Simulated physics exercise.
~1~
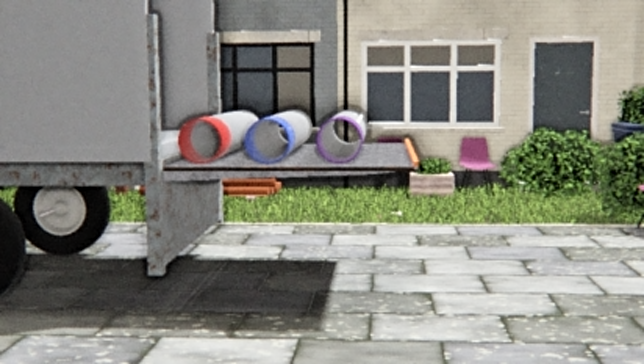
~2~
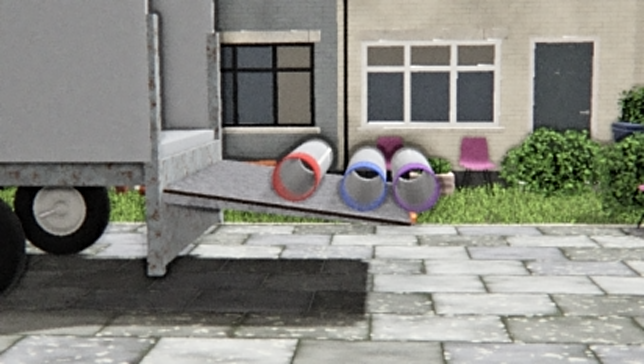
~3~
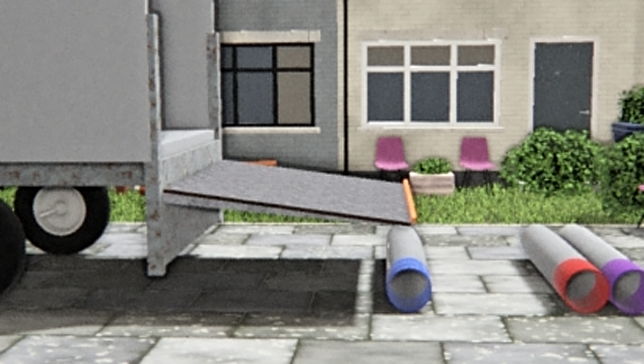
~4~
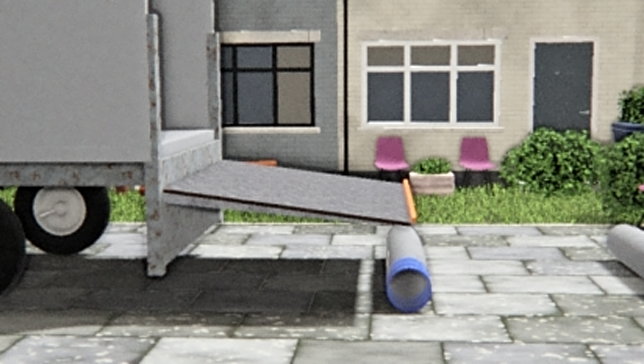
Three coloured pipes roll right off the tilting plate, and the blue one stops below its edge.
